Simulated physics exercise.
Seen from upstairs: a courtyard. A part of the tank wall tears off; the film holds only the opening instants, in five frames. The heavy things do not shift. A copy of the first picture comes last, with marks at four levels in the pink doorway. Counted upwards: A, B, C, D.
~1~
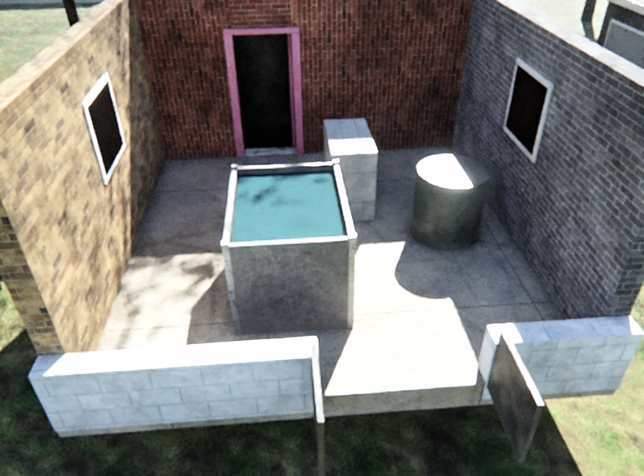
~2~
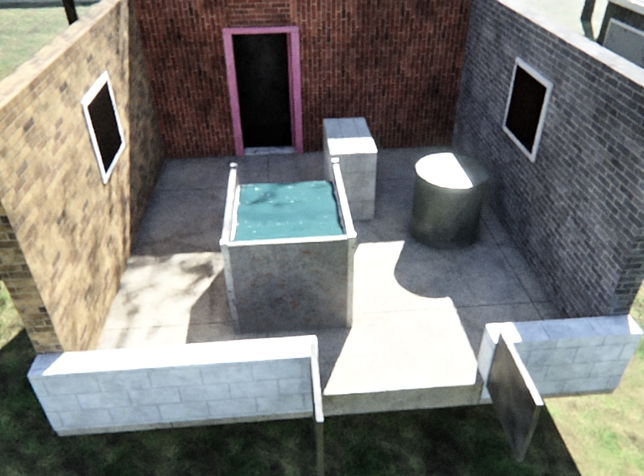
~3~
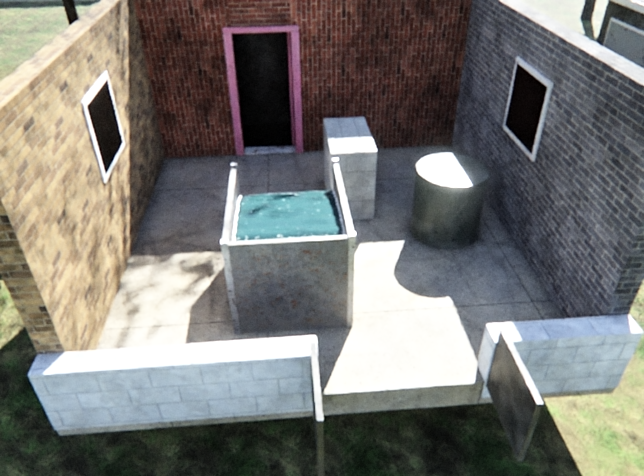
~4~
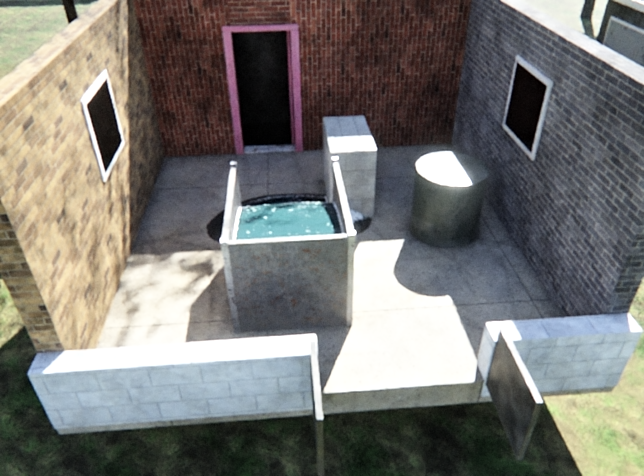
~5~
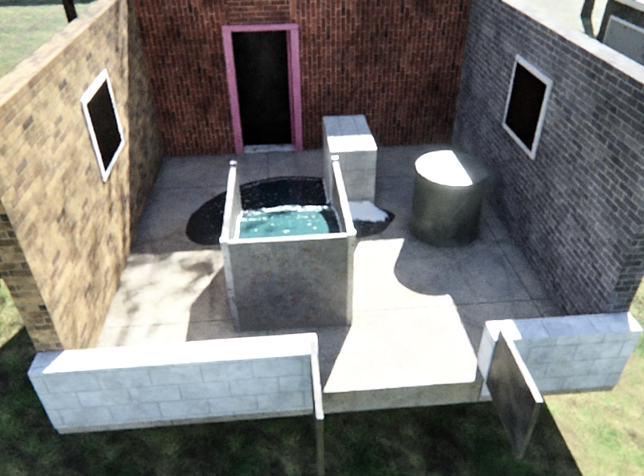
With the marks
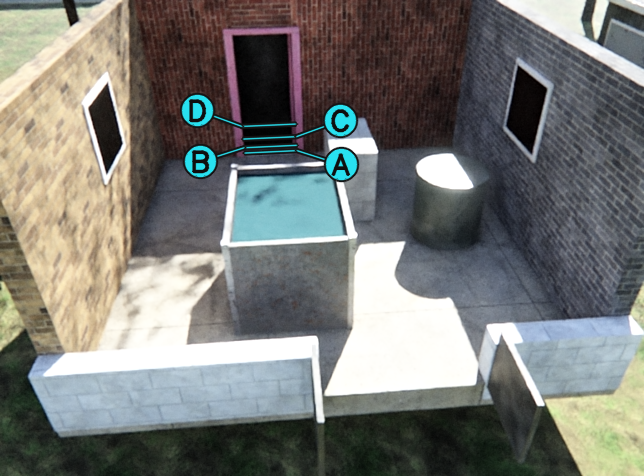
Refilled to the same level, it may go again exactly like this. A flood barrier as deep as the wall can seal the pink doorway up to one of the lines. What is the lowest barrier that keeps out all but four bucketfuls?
Choose D.
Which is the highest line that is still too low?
That is line C.
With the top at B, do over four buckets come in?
Yes, that goes wrong.
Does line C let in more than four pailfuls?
Yes.
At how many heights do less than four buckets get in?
One of them.
In cyan, A at (270, 151); B at (270, 146); C at (269, 137); D at (268, 125); from the bottom up A, B, C, D.
Choosing A, dozens of bucketfuls pour in.
Choosing B, dozens of bucketfuls pour in.
Choosing C, about 12 bucketfuls get in.
Choosing D, a splash gets over, under a bucket.
